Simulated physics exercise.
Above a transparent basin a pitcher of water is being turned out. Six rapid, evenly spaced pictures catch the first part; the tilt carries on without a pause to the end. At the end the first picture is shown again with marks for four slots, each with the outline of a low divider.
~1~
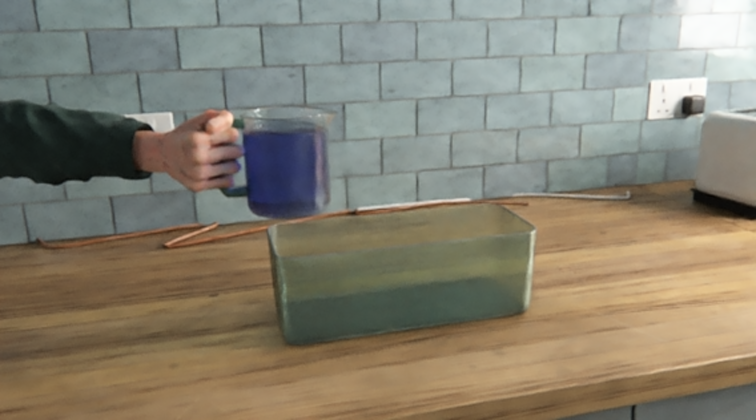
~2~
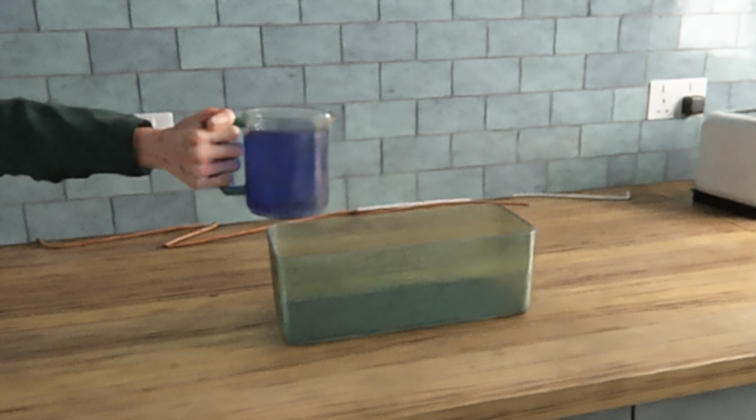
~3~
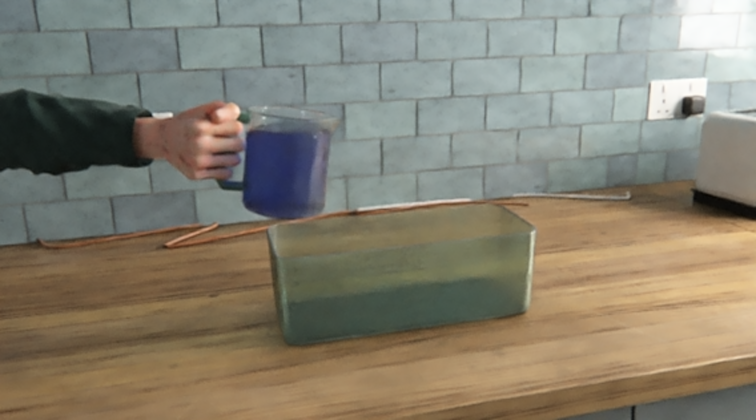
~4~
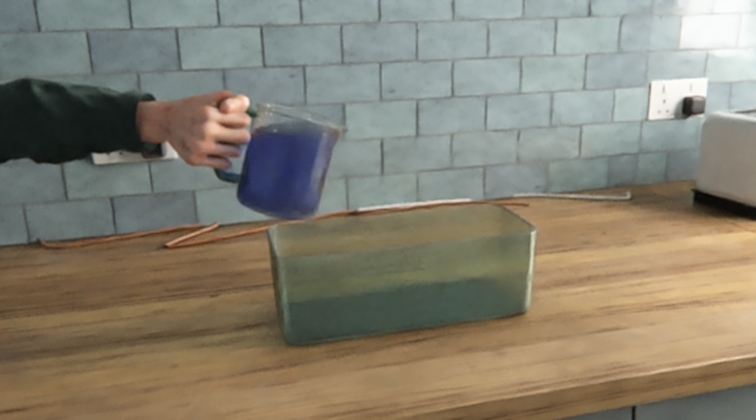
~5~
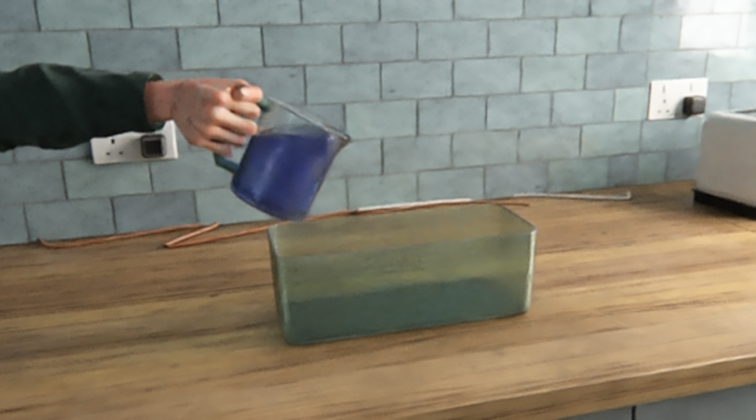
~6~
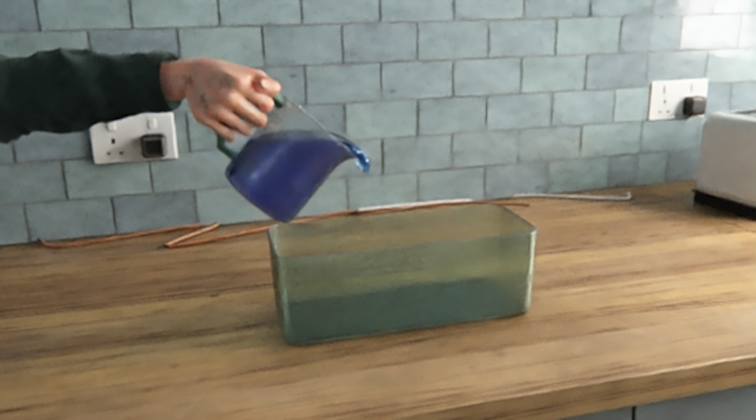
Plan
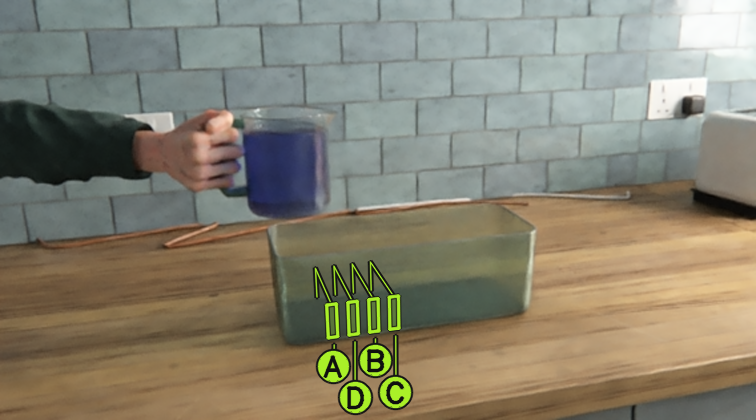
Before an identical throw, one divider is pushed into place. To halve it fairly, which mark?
Best: C.
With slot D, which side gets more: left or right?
More ends on the right.
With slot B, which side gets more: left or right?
More ends on the right.
On the marked copy, A at (334, 344); B at (375, 338); C at (395, 335); D at (354, 341).
With A, about 5 % ends left of the wall and 94 % right of it.
With B, about 21 % ends left of the wall and 79 % right of it.
With C, about 45 % ends left of the wall and 53 % right of it.
With D, about 4 % ends left of the wall and 96 % right of it.
